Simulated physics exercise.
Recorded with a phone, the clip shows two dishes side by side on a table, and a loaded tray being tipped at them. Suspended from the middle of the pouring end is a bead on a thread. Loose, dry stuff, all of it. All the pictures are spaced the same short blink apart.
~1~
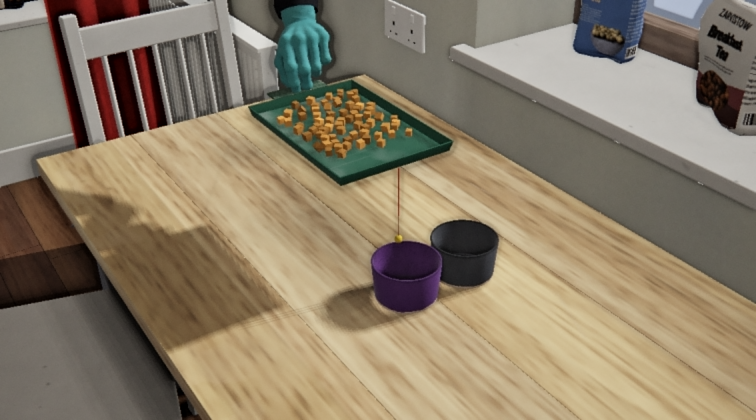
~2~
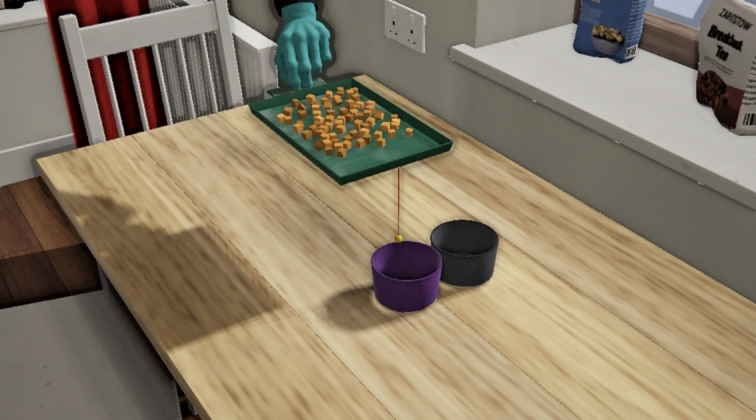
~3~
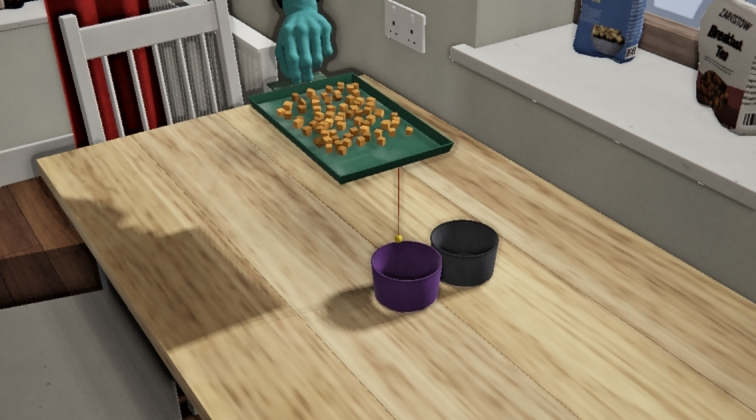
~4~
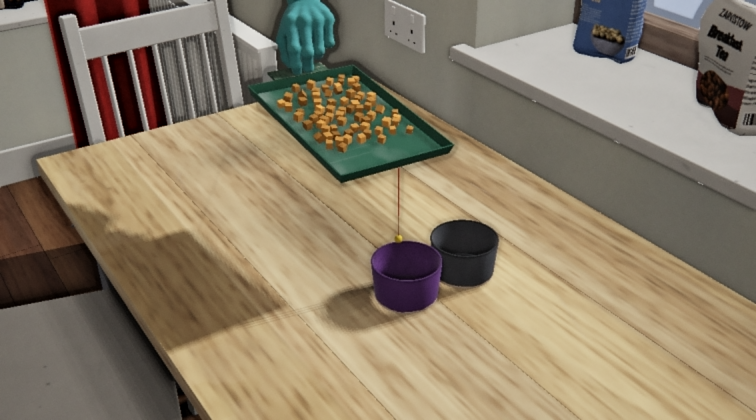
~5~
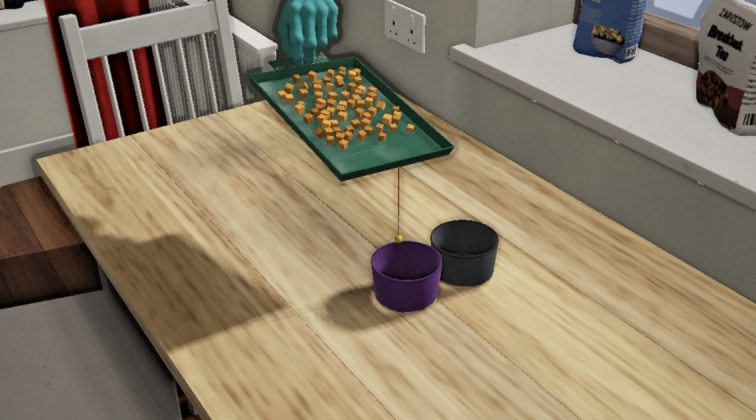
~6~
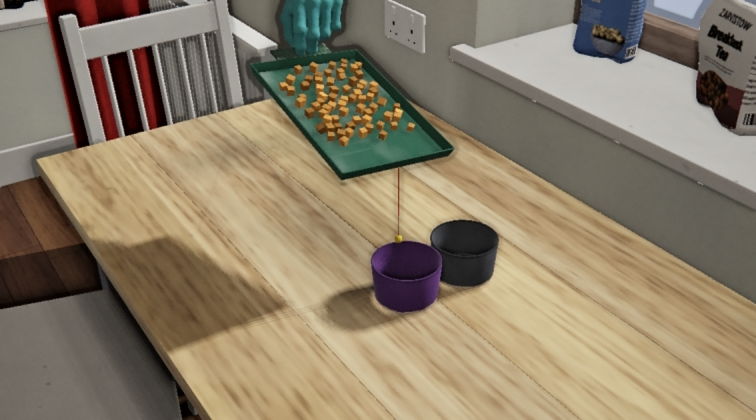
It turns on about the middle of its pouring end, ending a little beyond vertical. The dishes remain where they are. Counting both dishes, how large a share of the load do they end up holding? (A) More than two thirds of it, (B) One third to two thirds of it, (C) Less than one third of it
A.
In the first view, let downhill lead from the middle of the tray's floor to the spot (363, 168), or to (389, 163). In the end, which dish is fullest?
First it's the dish to the left, then it's the dish to the left.
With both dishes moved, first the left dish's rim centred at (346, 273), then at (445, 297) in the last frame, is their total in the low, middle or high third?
Under a third, then less than a third.
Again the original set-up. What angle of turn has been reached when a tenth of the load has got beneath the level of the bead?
It sits at roughly 65°.
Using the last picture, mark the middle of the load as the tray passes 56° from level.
The middle of the load sits near (427, 139).
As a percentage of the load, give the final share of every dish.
For the left dish 10 %, for the right dish 80 %.
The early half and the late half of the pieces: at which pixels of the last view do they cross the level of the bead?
(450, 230) first, (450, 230) later.
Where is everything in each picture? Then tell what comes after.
In the first frame, corners of the pouring end at (341, 175) and (449, 141), level; middle of the load at (341, 122), croutons; left dish at (427, 292); right dish at (485, 268); bead on its thread at (398, 239).
In the second frame, corners of the pouring end at (341, 175) and (450, 141), level; middle of the load at (341, 121).
In the third frame, corners of the pouring end at (341, 174) and (450, 142), tipped barely, lowest at the right corner; middle of the load at (341, 117).
In the fourth frame, corners of the pouring end at (342, 173) and (450, 144), tipped a little, lowest at the right corner; middle of the load at (342, 111).
In the fifth frame, corners of the pouring end at (343, 172) and (451, 145), tipped a little, lowest at the right corner; middle of the load at (343, 106).
In the sixth frame, corners of the pouring end at (344, 171) and (451, 147), tipped clearly, lowest at the right corner; middle of the load at (344, 101); left dish at (427, 292); right dish at (485, 268).
Soon, tray tipped steeply; nearly all on the tray; a small part in the air.
A while on, tray tipped right over; about two thirds on the tray; a stray few in the left dish; about a quarter in the right dish; a stray few outside both; a stray few in the air.
Towards the end, tray tipped past a quarter turn; a small part in the left dish; most in the right dish; a small part outside both.
Finally, tray tipped past a quarter turn; a small part in the left dish; most in the right dish; a small part outside both.
